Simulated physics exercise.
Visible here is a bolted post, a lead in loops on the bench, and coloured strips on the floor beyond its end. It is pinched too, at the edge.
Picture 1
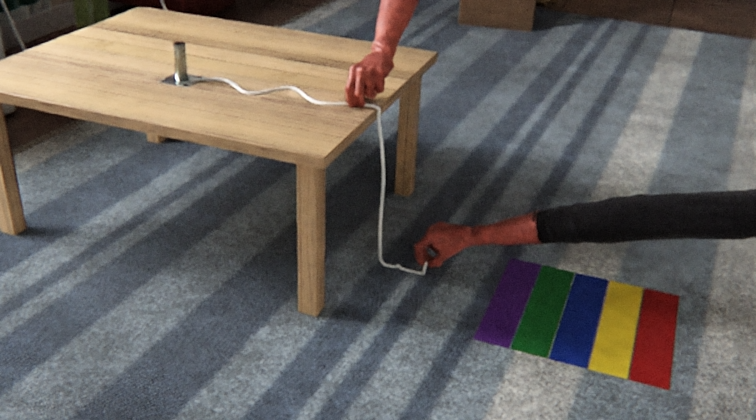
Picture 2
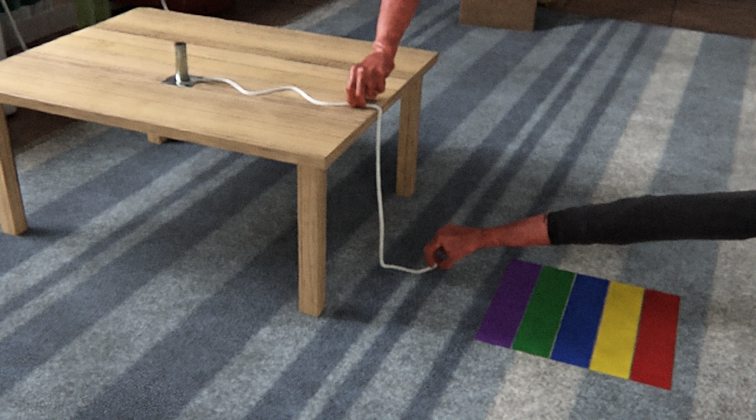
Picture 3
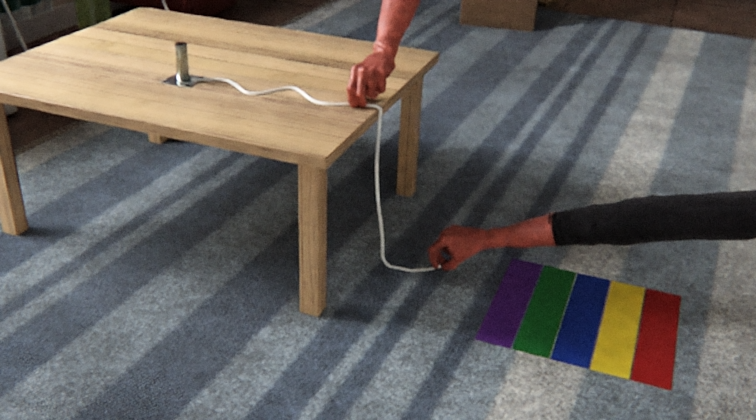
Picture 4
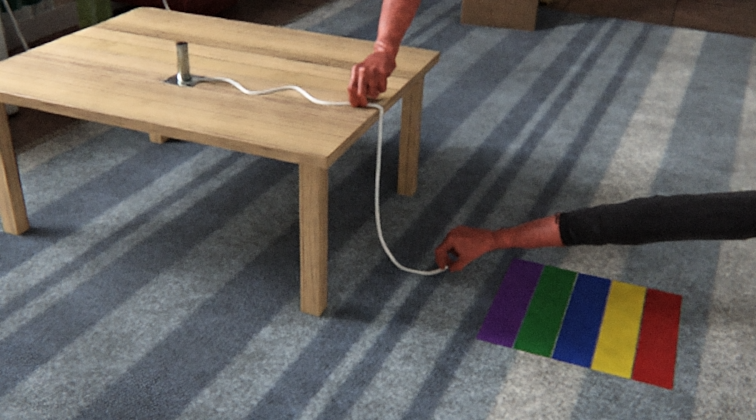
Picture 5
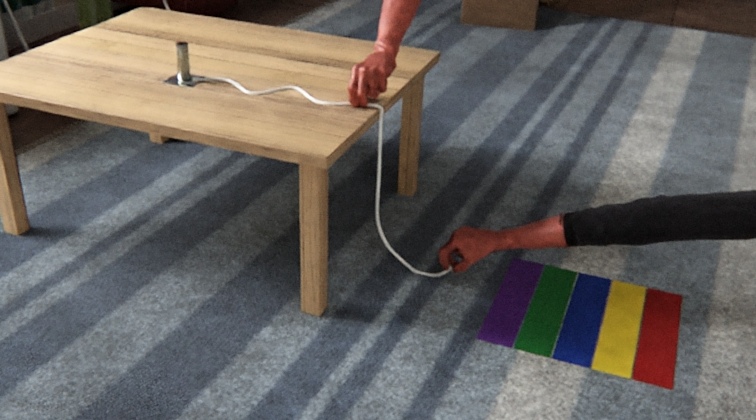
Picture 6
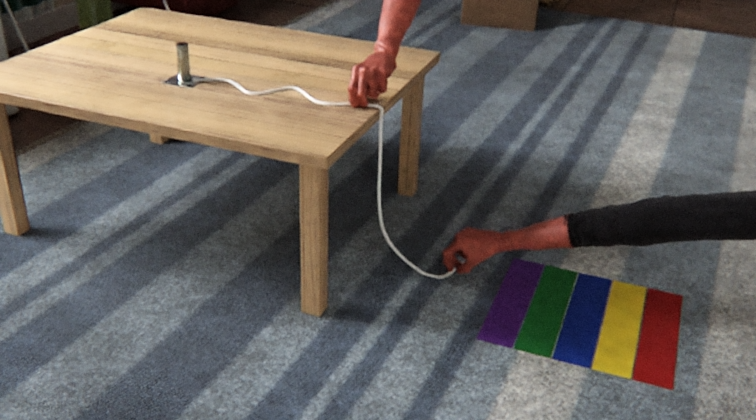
A hand near the carpet drew the end of a white cord slowly a short way right, toward some coloured strips, while another hand kept the cord pinched at the wooden table's edge.
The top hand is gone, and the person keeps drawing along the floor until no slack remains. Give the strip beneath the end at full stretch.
Blue strip.
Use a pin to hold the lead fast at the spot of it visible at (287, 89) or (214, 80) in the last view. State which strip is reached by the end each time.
Result, first place: Green; second place: Blue.
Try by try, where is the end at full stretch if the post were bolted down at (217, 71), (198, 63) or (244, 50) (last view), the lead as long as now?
Try by try, around (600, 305), (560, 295) and (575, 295).
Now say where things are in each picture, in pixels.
End (426, 263); purple (498, 327); green (535, 336); blue (573, 346); yellow (612, 356); red (652, 366), in the first picture.
End (436, 265); lead through (223, 80) (276, 90) (326, 104) (379, 129) (379, 195) (382, 261), in the second picture.
End (440, 266), in the third picture.
End (447, 267); lead through (224, 80) (278, 90) (327, 104) (380, 128) (377, 194) (392, 258), in the fourth picture.
End (451, 268), in the fifth picture.
End (455, 269); lead through (225, 80) (278, 90) (327, 104) (381, 129) (379, 194) (402, 257), in the sixth picture.
Soon after, end near (528, 286); over purple.
After that, end near (564, 295); over green.
At the stop, end near (586, 300); over blue. The blue one.
